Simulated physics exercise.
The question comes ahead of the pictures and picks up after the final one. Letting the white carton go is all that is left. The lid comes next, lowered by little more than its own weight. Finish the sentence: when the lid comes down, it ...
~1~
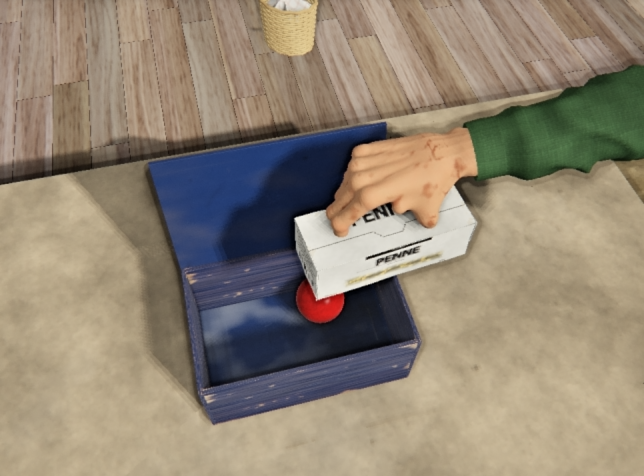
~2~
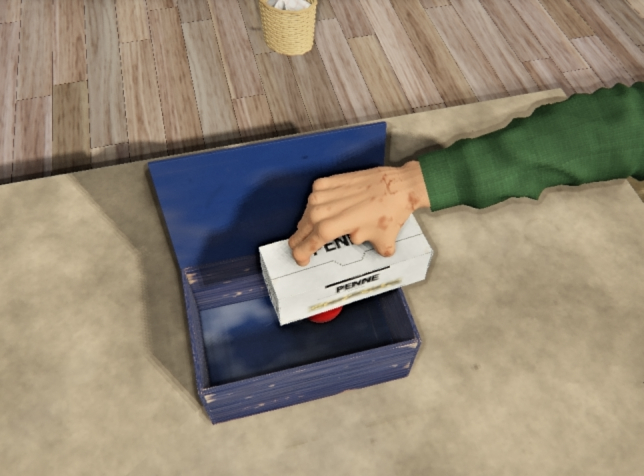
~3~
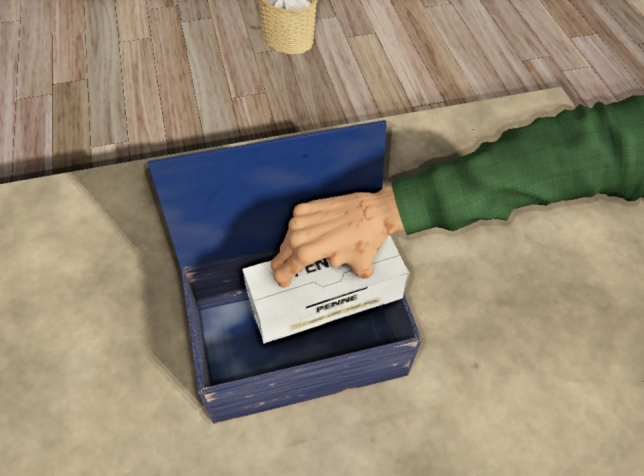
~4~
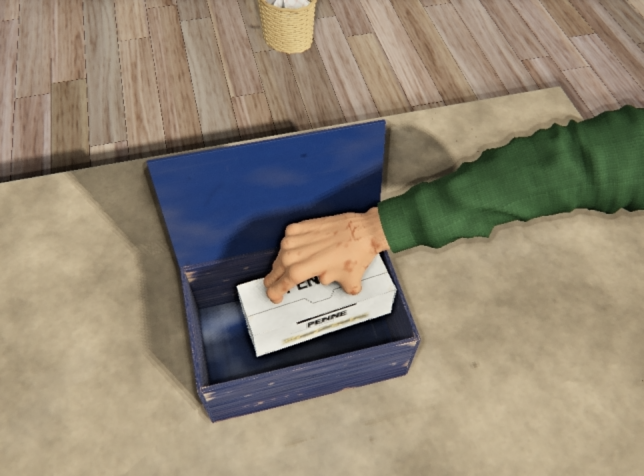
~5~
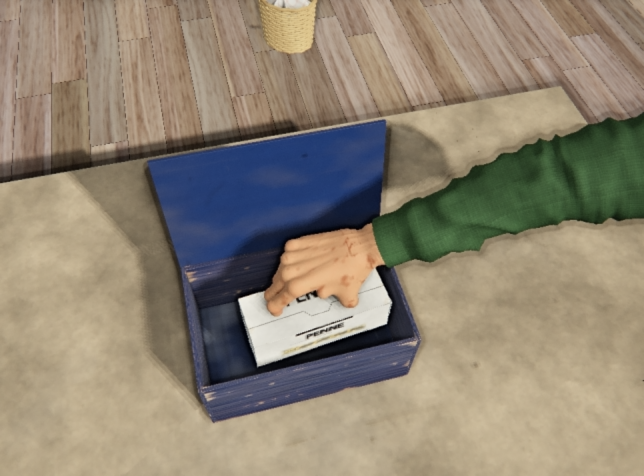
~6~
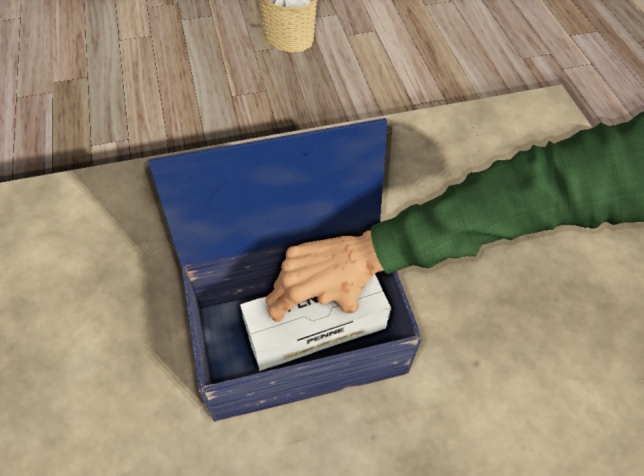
... shuts properly.
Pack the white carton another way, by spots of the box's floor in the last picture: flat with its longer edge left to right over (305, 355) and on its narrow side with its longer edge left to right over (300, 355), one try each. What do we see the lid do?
First time it drops into place, and next time it drops into place.
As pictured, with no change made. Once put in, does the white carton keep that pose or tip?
The white carton keeps its pose.
Then, 0.90 s past the last view, lid starting down; white carton displaced a little near (324, 342).
Then, 1.60 s past the last view, lid 58° above the rim; white carton displaced a little near (324, 342); red apple displaced a little.
Then, 2.00 s past the last view, lid 23° above the rim; white carton displaced a little near (324, 342); red apple displaced a little.
Finally, lid shut; moved from the start, white carton; red apple still in place. Final places as the last picture's camera would see them, white carton near (324, 342).
